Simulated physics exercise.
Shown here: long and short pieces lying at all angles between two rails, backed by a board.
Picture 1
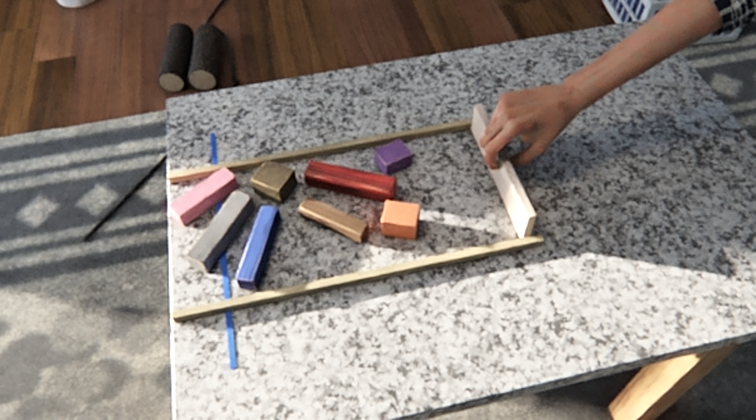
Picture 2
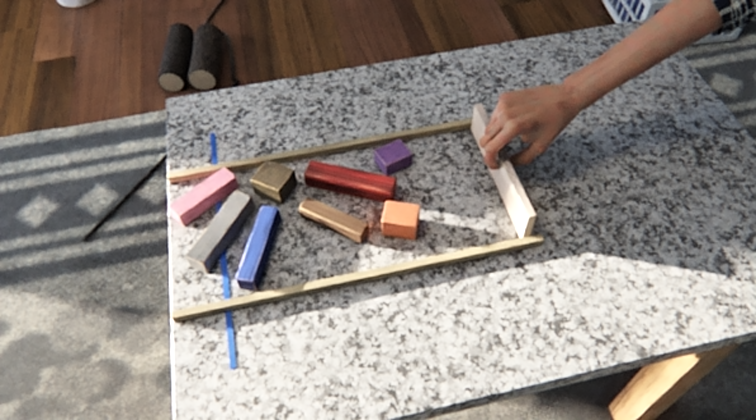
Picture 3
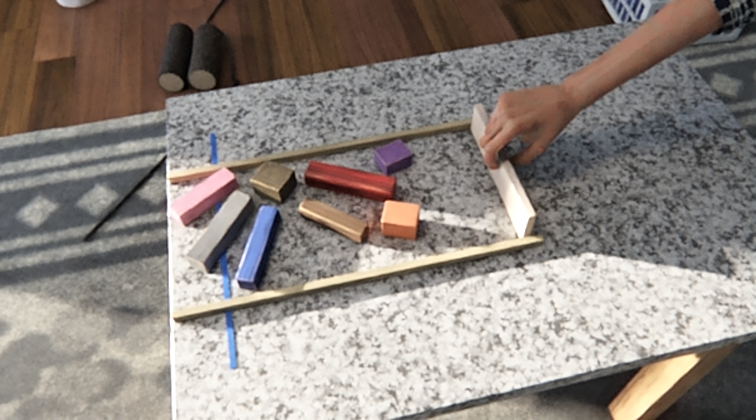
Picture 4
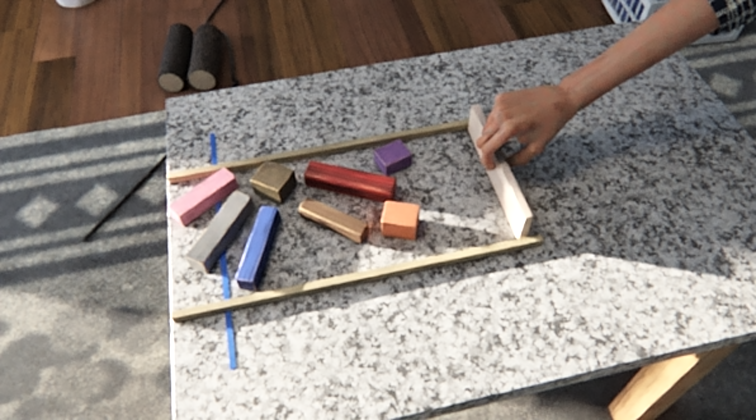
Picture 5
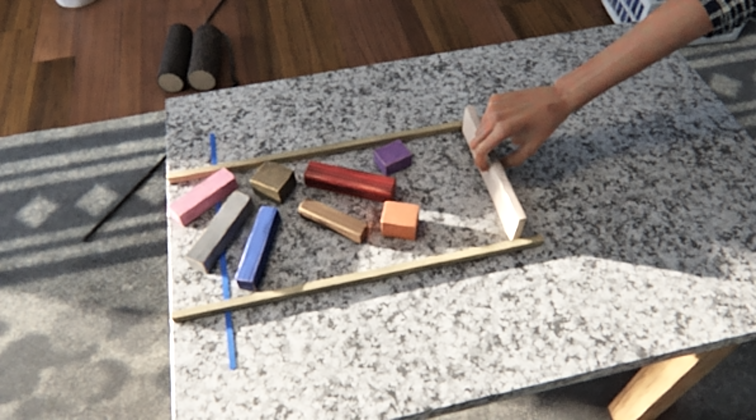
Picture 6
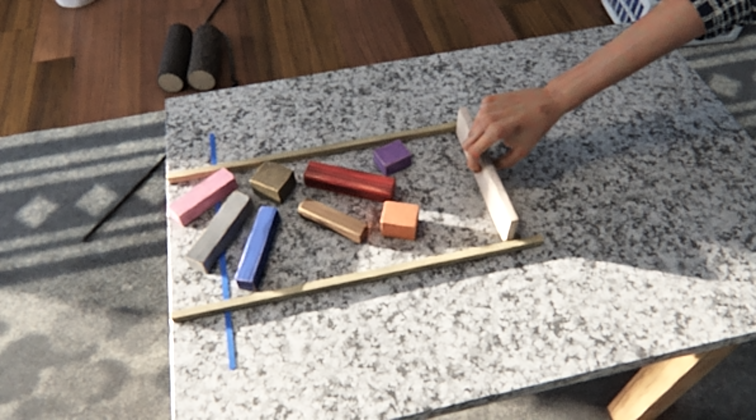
A hand reaches in from the upper right over a speckled grey stone tabletop, seen from above at an angle, gripping a pale board set between two thin wooden rails. Pink, grey and blue bars lie at the left near blue tape, with dark, red, brown, purple and orange pieces rightward. The hand stays still, then slides the board slightly left; the pieces and camera stay put.
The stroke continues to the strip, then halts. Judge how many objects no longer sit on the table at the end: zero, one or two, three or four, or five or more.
The table loses three or four pieces.
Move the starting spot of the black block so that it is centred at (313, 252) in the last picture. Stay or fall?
It remains in place.
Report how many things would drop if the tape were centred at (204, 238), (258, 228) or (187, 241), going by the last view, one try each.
It would be 5, 1 and 6.
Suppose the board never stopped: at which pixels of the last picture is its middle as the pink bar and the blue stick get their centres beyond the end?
I'd put it close to (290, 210), and close to (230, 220) for the other one.
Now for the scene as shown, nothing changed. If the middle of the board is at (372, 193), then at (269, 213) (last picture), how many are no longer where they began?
By the first moment it's 5, by the second it's 8.
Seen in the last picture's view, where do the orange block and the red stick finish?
Going in order: First (203, 268), then (184, 216).
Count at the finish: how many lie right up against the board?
In contact: 3.
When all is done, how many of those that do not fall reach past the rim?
2 is the number.
Soon after, none off yet; pink bar at rest near (204, 197); grey bar at rest near (221, 231); blue stick at rest near (259, 247).
Then, none off yet; pink bar moving near (198, 198); grey bar at rest near (221, 231); blue stick moving near (254, 249).
Further on, one off so far; pink bar upside down near (163, 257); grey bar moved a little near (168, 244); blue stick moved about its own width near (198, 264).
At rest, the number that fall off is three or four; fallen, black block, blue stick, grey bar and pink bar.
